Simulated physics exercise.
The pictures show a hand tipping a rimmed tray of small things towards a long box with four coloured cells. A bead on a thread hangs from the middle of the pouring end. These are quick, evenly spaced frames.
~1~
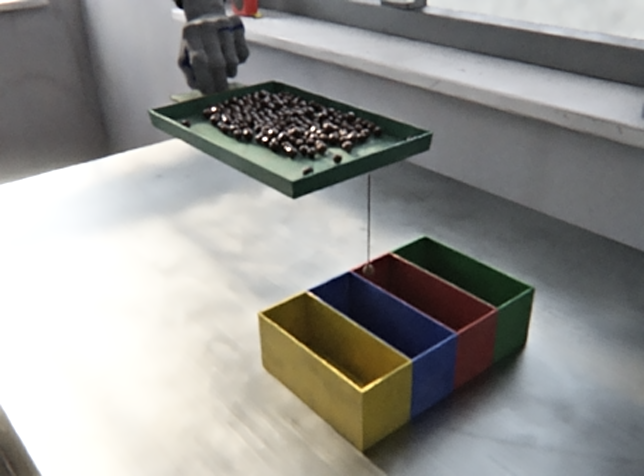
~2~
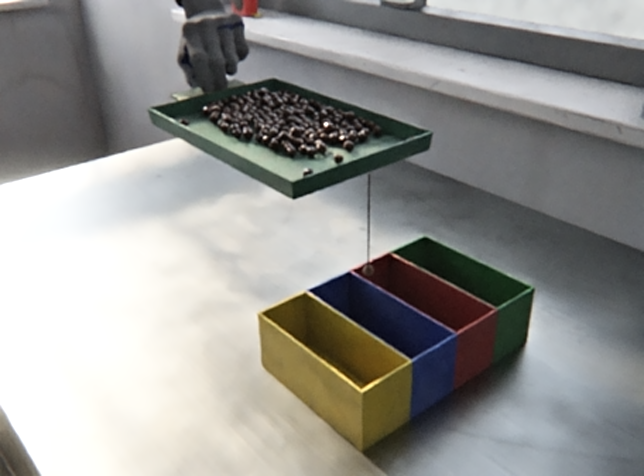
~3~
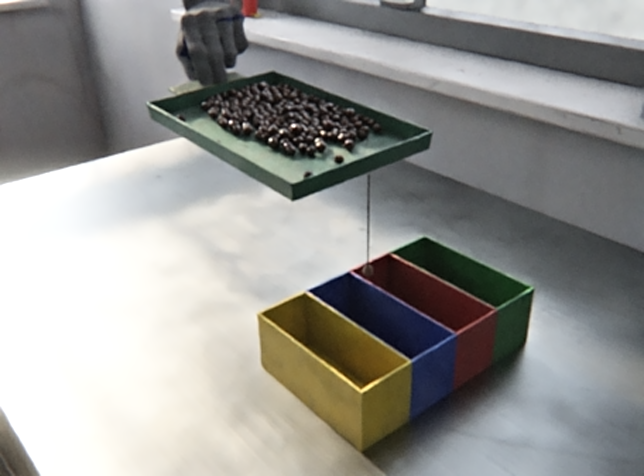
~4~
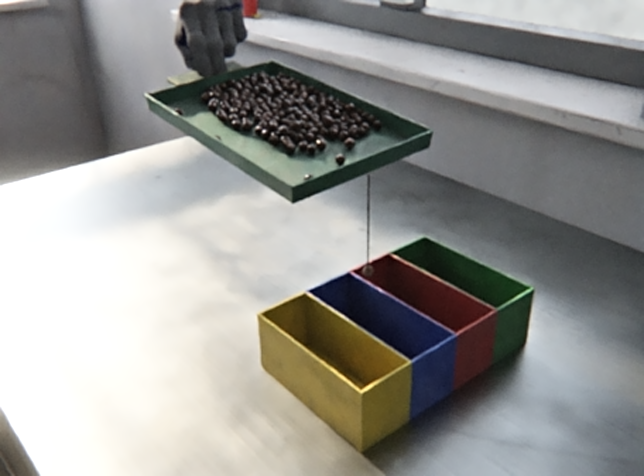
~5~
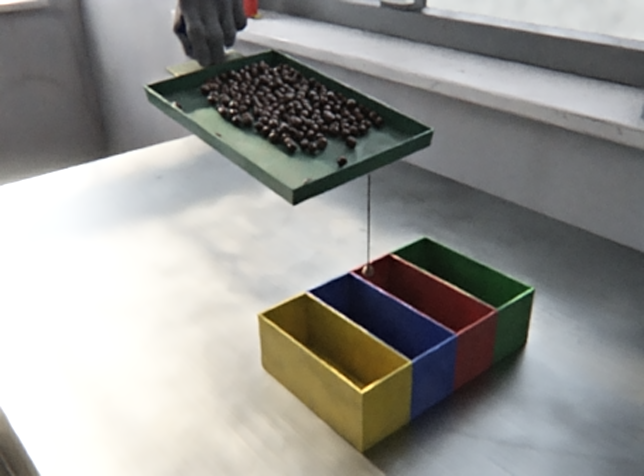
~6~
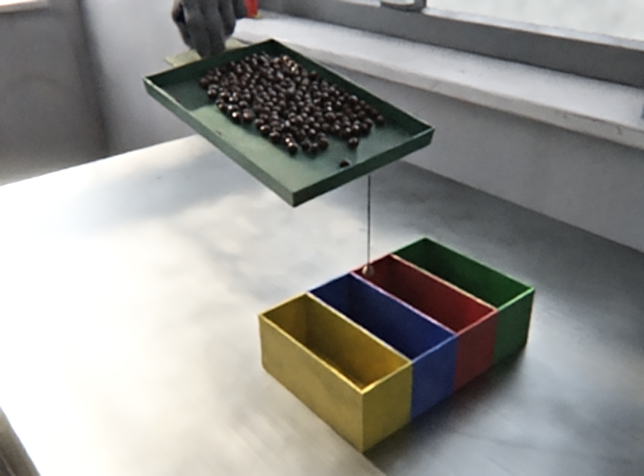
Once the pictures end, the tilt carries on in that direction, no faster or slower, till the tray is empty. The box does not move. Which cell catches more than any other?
The yellow one ends fullest.
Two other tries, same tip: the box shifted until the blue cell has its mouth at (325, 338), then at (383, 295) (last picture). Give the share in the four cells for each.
In turn 100 and 60 in a hundred.
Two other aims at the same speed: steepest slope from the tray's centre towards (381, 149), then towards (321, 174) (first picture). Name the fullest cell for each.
First the green one, then the yellow cell.
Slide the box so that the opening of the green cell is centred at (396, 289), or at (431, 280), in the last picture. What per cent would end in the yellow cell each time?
The first gives 0 %, the second 30 %.
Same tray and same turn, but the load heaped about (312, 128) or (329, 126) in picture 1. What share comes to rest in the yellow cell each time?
Near 80 % and 70 %.
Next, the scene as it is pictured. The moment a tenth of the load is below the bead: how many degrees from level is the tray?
Around 75° of tilt.
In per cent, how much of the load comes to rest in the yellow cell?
Some 80 per cent.
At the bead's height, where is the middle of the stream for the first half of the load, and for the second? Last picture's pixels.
The first part at (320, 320); the rest at (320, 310).
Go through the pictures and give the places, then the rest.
Corners of the pouring end near (293, 179) and (430, 132), level; middle of the load near (290, 121), chocolate balls; bead on its thread near (369, 270); yellow cell near (387, 400); blue cell near (433, 371); red cell near (475, 344); green cell near (513, 320), in the first frame.
Corners of the pouring end near (292, 180) and (430, 132), level; middle of the load near (290, 119), in the second frame.
Corners of the pouring end near (292, 182) and (430, 131), tipped barely, lowest at the left corner; middle of the load near (290, 115), in the third frame.
Corners of the pouring end near (293, 185) and (430, 130), tipped a little, lowest at the left corner; middle of the load near (289, 109), only a few on the move, in the fourth frame.
Corners of the pouring end near (293, 188) and (431, 129), tipped a little, lowest at the left corner; middle of the load near (290, 103), a little on the move, in the fifth frame.
Corners of the pouring end near (294, 190) and (432, 128), tipped a little, lowest at the left corner; middle of the load near (290, 97), near half on the move; yellow cell near (387, 401); blue cell near (433, 372); red cell near (475, 345); green cell near (513, 321), in the sixth frame.
Shortly afterwards, tray tipped steeply; all but a few on the tray; only a few in the yellow cell; only a few falling or outside the box.
Next, tray tipped right over; a little on the tray; near half in the yellow cell; a little in the blue cell; near a quarter falling or outside the box.
Some moments later, tray tipped past a quarter turn; the bulk in the yellow cell; a little in the blue cell; only a few in the red cell; a little falling or outside the box.
In the end, tray tipped past a quarter turn; the bulk in the yellow cell; a little in the blue cell; only a few in the red cell; none at all in the green cell; a little outside the box.
